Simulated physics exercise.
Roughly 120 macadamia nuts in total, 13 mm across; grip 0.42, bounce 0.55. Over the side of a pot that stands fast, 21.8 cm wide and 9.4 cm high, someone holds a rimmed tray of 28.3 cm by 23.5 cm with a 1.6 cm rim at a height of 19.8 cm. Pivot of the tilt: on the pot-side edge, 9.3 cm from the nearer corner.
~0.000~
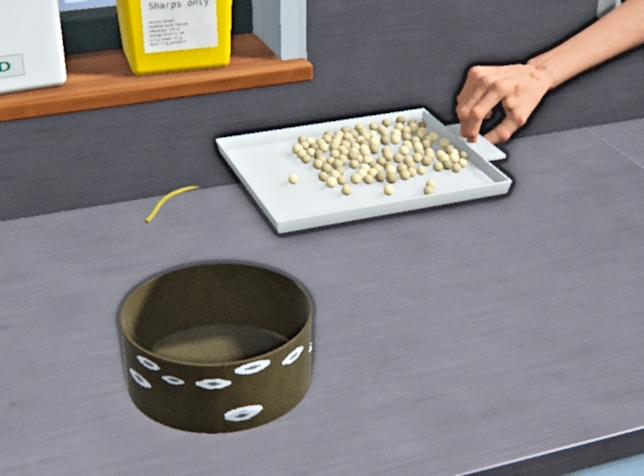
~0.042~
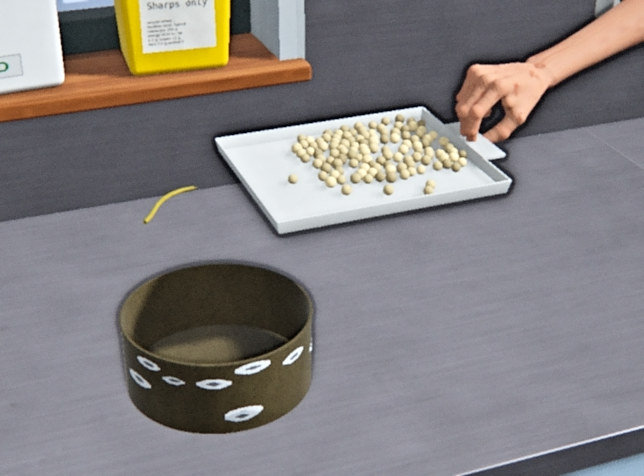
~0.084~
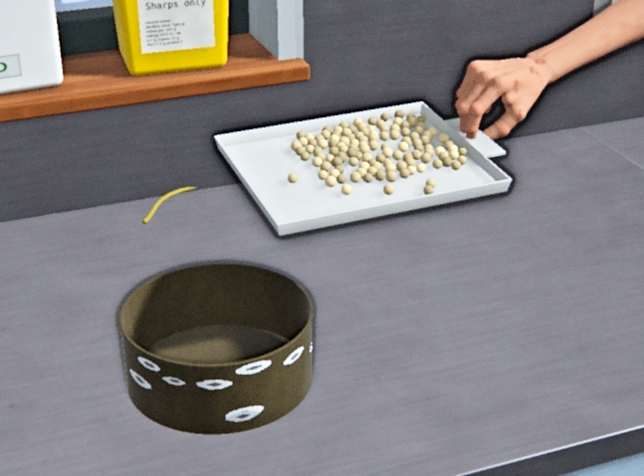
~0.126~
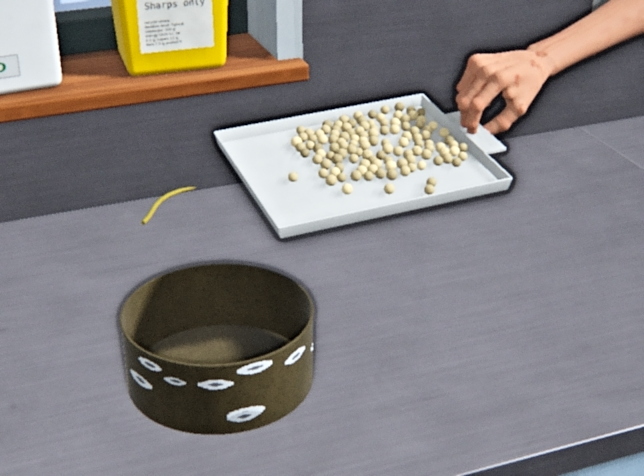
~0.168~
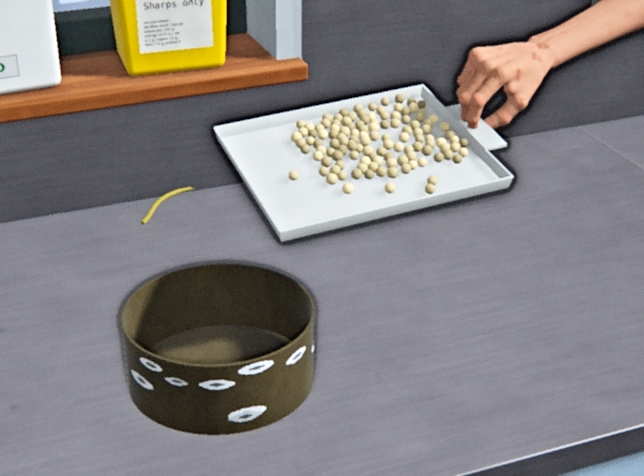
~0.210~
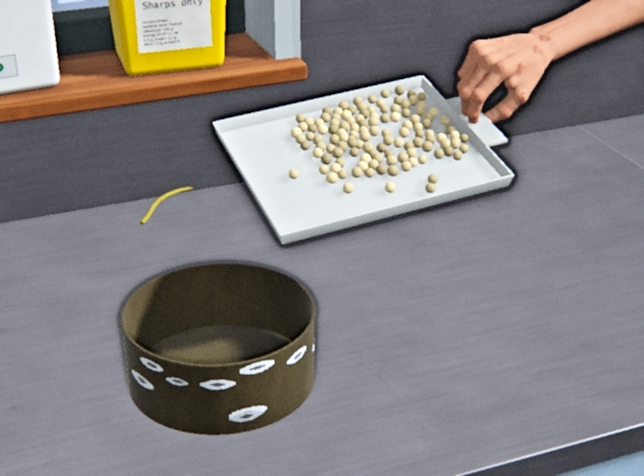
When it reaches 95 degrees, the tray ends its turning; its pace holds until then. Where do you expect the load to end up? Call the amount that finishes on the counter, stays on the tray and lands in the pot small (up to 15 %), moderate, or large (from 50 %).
At the end, counter: Large, left on the tray: Small, pot: Moderate.
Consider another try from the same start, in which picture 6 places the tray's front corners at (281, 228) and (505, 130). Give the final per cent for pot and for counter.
That works out as pot 100 and counter 5.
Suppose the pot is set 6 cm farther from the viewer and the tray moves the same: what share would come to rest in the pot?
Around 20 per cent.
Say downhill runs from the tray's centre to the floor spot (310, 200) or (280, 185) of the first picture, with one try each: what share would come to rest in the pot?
Some 95 and 50 per cent.
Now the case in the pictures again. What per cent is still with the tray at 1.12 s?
Around 75 percent.
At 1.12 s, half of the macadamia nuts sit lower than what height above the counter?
Roughly 18 cm above the counter.
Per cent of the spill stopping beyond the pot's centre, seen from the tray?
I'd put it at close to 0 per cent.
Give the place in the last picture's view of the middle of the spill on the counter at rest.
The middle of the spill sits at roughly (353, 374).
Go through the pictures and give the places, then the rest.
In the first picture, tray tilt 0 degrees, front corners at (280, 220) and (507, 180); middle of the pieces at (374, 149); pot at (216, 310).
In the second picture, tray tilt 1 degrees, front corners at (280, 220) and (507, 180); middle of the pieces at (374, 148).
In the third picture, tray tilt 2 degrees, front corners at (280, 222) and (507, 179); middle of the pieces at (373, 146).
In the fourth picture, tray tilt 5 degrees, front corners at (281, 226) and (508, 177), lowest corner left front; middle of the pieces at (374, 141).
In the fifth picture, tray tilt 8 degrees, front corners at (282, 229) and (509, 176), lowest corner left front; middle of the pieces at (374, 136).
In the sixth picture, tray tilt 11 degrees, front corners at (283, 232) and (509, 174), lowest corner left front; middle of the pieces at (374, 131); pot at (219, 311). The tray's pace is about 75 degrees a second.
After 0.76 s, tilt 51 degrees; the tray holds 90 %, the pot 0 %.
After 1.12 s, tilt 77 degrees; the tray holds 75 %, the pot 10 %.
Then, at 1.58 s, tilt 95 degrees; the tray holds 5 %, the pot 35 %.
At rest (2.5 s), counter 60 %, tray 0 %, pot 40 %.
